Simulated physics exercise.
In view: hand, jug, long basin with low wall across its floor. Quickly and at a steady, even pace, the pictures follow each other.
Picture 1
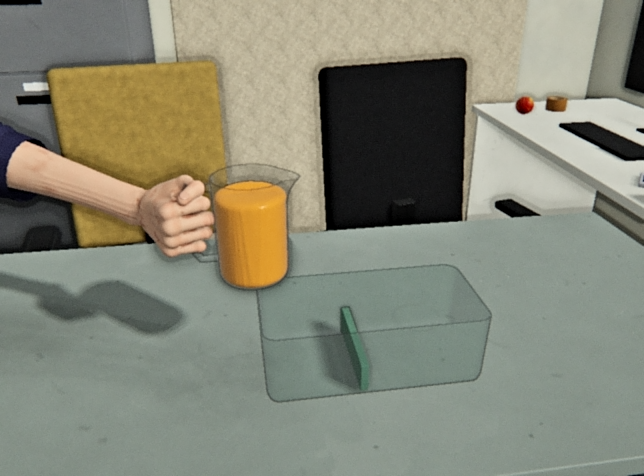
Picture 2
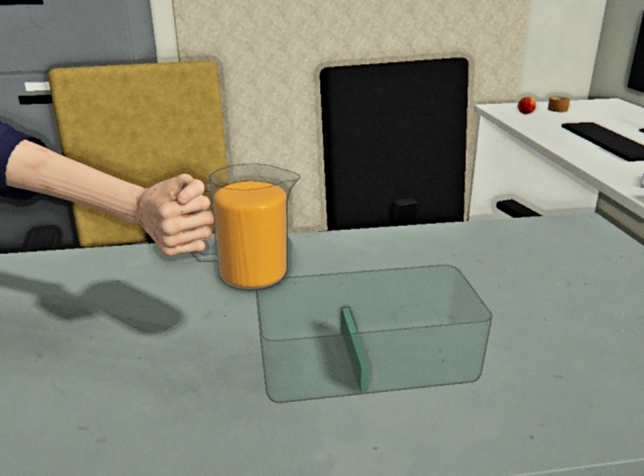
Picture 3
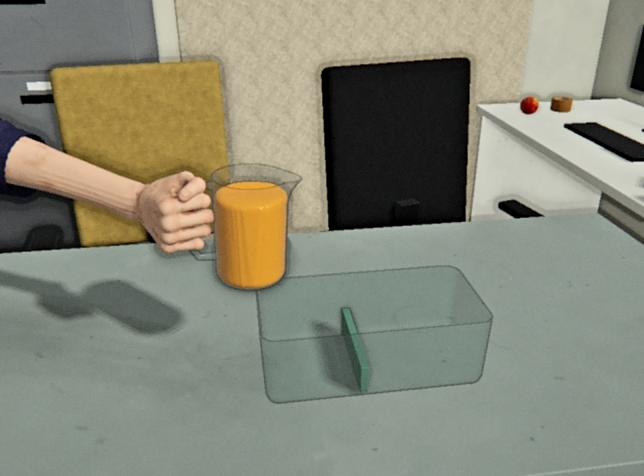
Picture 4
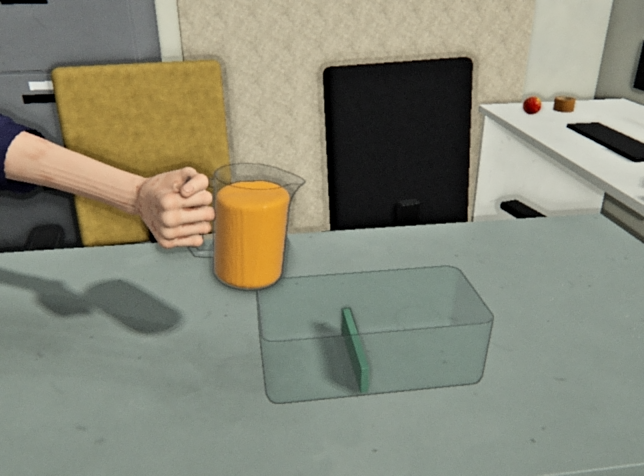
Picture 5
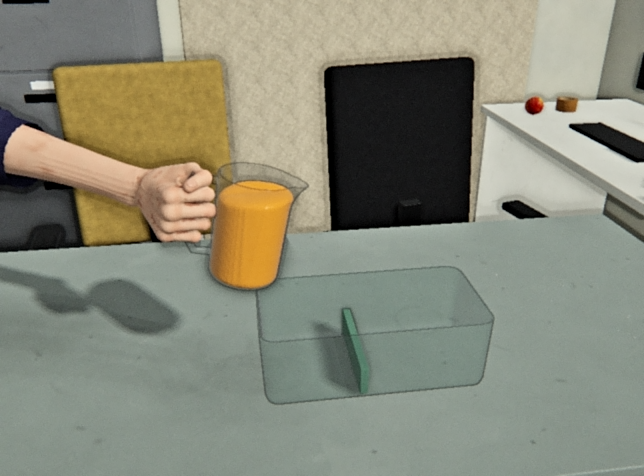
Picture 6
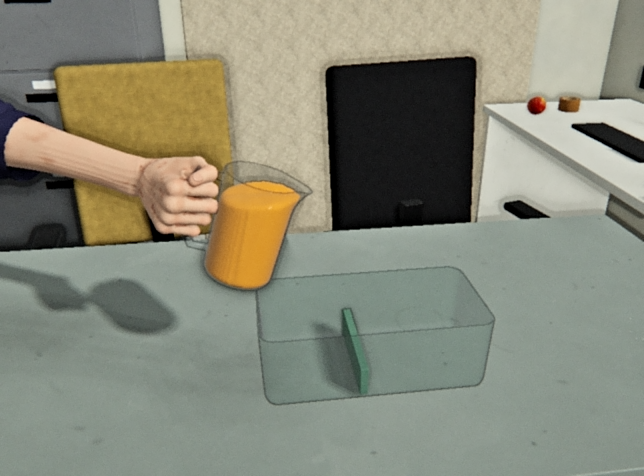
On a grey-green tabletop, a hand slowly tilting a clear jug of orange liquid rightward beside a transparent basin with a low green wall.
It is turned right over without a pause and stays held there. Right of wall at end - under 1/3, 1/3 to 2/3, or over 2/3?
1/3 to 2/3.
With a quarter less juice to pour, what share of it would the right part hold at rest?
Roughly 30 in a hundred.
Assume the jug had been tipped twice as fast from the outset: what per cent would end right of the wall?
Roughly 25 percent.
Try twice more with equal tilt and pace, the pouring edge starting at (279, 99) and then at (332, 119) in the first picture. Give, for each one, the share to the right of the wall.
Roughly 55 in a hundred the first time and 90 in a hundred the second.
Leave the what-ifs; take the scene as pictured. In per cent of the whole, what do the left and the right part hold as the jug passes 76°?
Left part: Around 0 %. Right part: Around 5 %.
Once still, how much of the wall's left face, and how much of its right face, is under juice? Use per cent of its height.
50 per cent for the left part, 30 for the right.
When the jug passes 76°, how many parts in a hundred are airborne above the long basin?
15 in a hundred.
A moment on, the jug is tipped on its side and 80 per cent is still to pour, 0 is left of the wall and 6 right of it.
Next, the jug is tipped right over and 24 per cent is still to pour, 22 is left of the wall and 38 right of it.
Then the jug is tipped right over and 0 per cent is still to pour, 51 is left of the wall and 45 right of it.
Later the jug is tipped right over and 0 per cent is still to pour, 52 is left of the wall and 46 right of it.
Finally, 52 per cent lies left of the wall, 46 right of it and 2 outside.
